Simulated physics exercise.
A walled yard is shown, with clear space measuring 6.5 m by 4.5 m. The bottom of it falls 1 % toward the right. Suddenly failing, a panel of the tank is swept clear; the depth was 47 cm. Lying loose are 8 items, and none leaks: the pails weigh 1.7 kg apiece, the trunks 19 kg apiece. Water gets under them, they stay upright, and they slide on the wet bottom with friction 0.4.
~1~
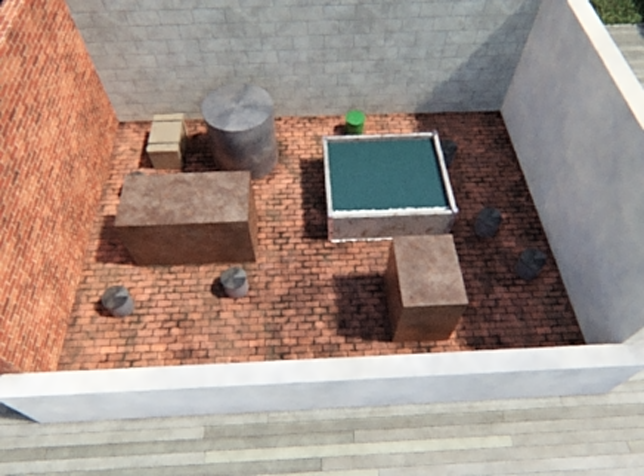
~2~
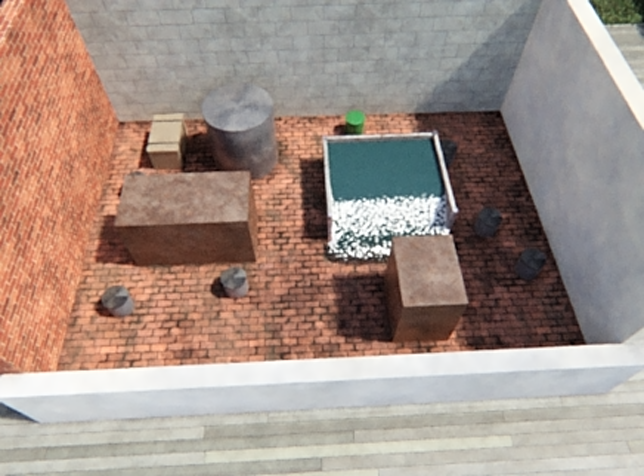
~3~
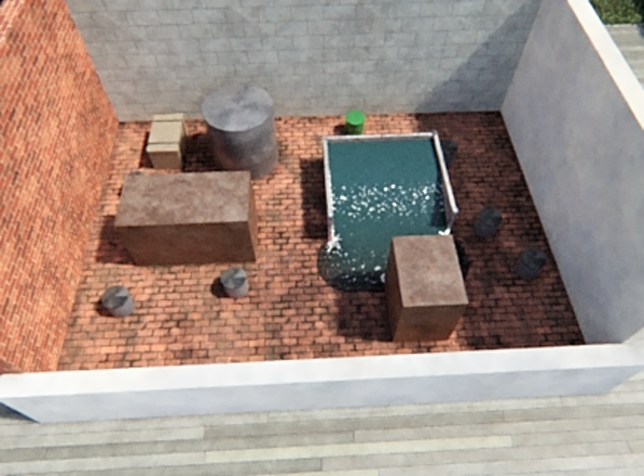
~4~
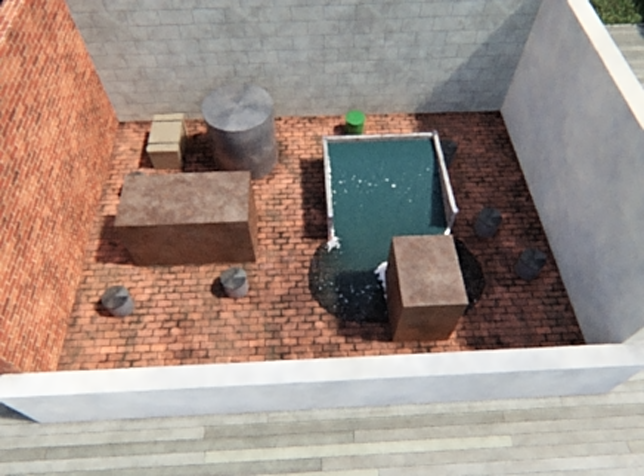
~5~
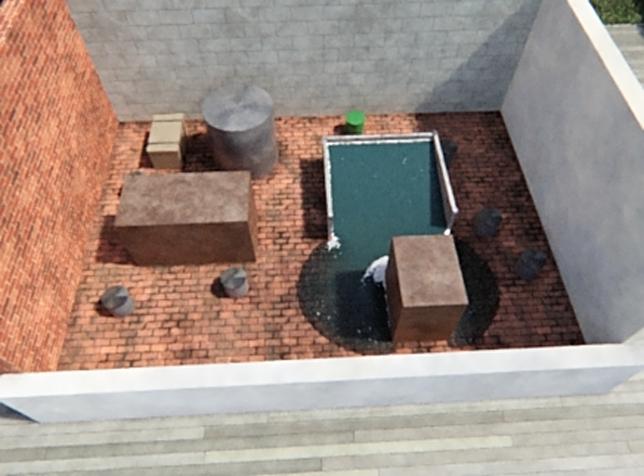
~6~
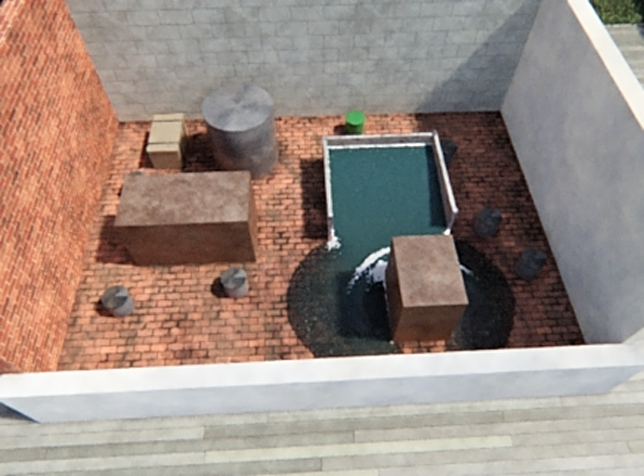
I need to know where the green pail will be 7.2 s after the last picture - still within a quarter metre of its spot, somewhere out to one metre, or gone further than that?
It gets somewhat displaced.
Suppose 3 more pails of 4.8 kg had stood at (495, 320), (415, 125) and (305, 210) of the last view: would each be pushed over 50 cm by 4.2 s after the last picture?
Answers, first to last: Exceeding, not exceeding, not exceeding.
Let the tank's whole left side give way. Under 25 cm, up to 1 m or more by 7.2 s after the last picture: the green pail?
The green pail simply gets swept away.
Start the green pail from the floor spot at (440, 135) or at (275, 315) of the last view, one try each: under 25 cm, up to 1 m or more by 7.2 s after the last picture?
From the first place it goes well off; from the second it goes well off.
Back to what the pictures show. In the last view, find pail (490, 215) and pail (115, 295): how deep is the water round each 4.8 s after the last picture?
2 and 4 cm.
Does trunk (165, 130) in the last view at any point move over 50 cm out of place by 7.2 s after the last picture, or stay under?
It ends up within the limit.
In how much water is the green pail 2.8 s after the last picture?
0 cm or so.
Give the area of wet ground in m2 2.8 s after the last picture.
Somewhere around 16 m2, roughly.
Then, 0.9 s after the last picture the green pail is near (355, 118), 0.0 m from its start, aground; 0 afloat.
Then, 2.8 s after the last picture the green pail is near (355, 118), 0.0 m from its start, aground; 3 afloat.
Then, 4.8 s after the last picture the green pail is near (355, 118), 0.0 m from its start, aground; 3 afloat.
Then, 7.2 s after the last picture the green pail is near (327, 129), 0.5 m from its start, aground; 5 afloat.
